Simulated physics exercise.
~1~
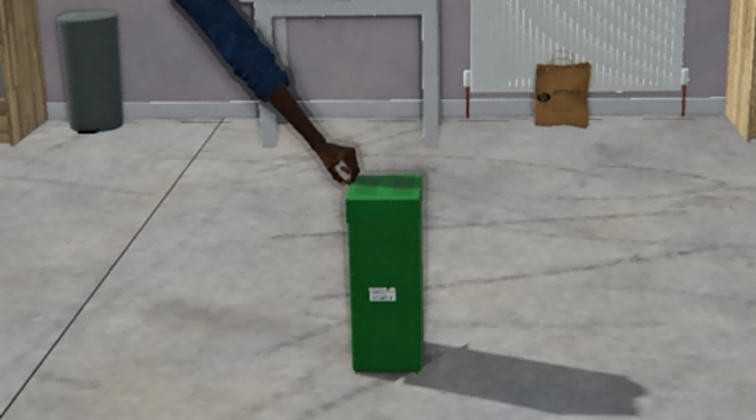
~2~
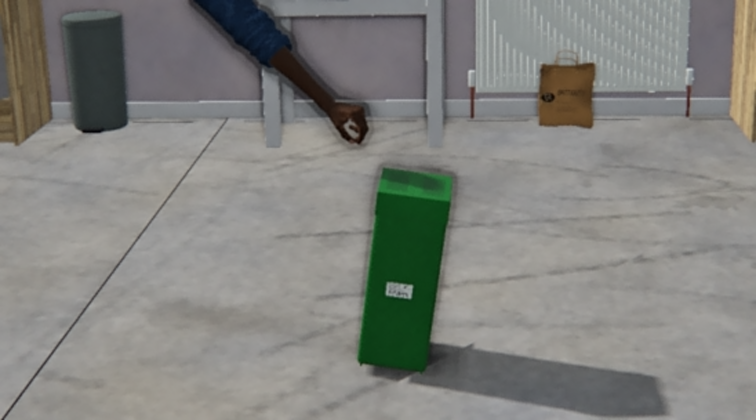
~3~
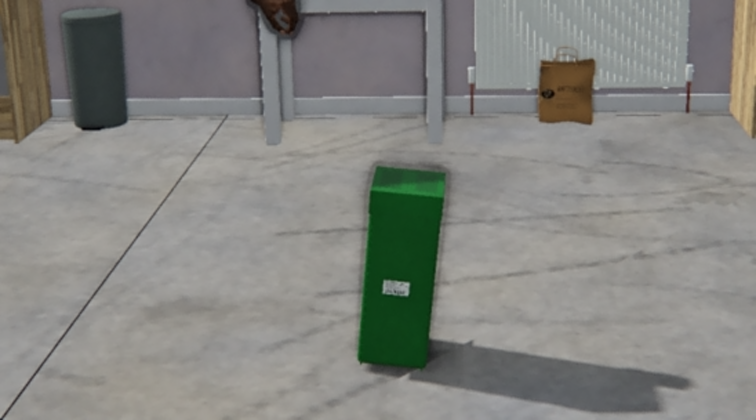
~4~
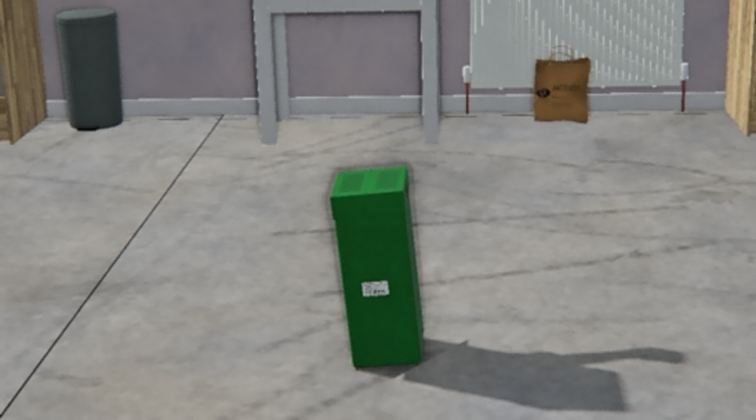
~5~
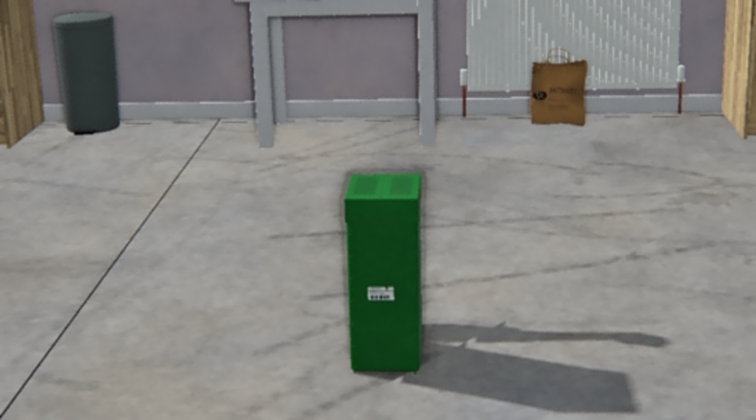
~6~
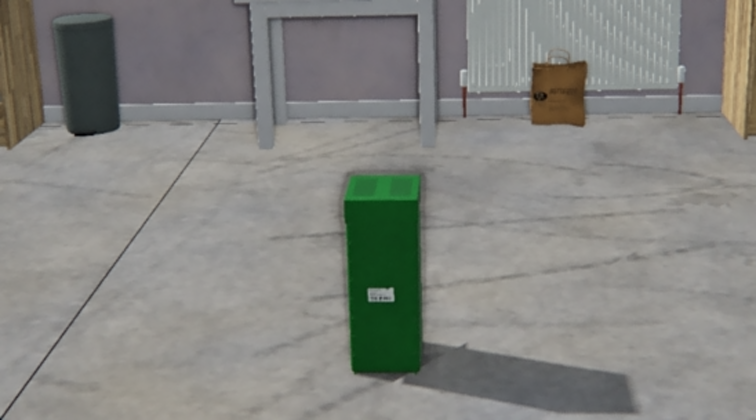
The clip shows a hand at the top of a tall green box on a concrete floor, then drawing back as the box tips to the right. Untouched, the box rocks back, tilts slightly left, and settles upright on its base, where it stays still.
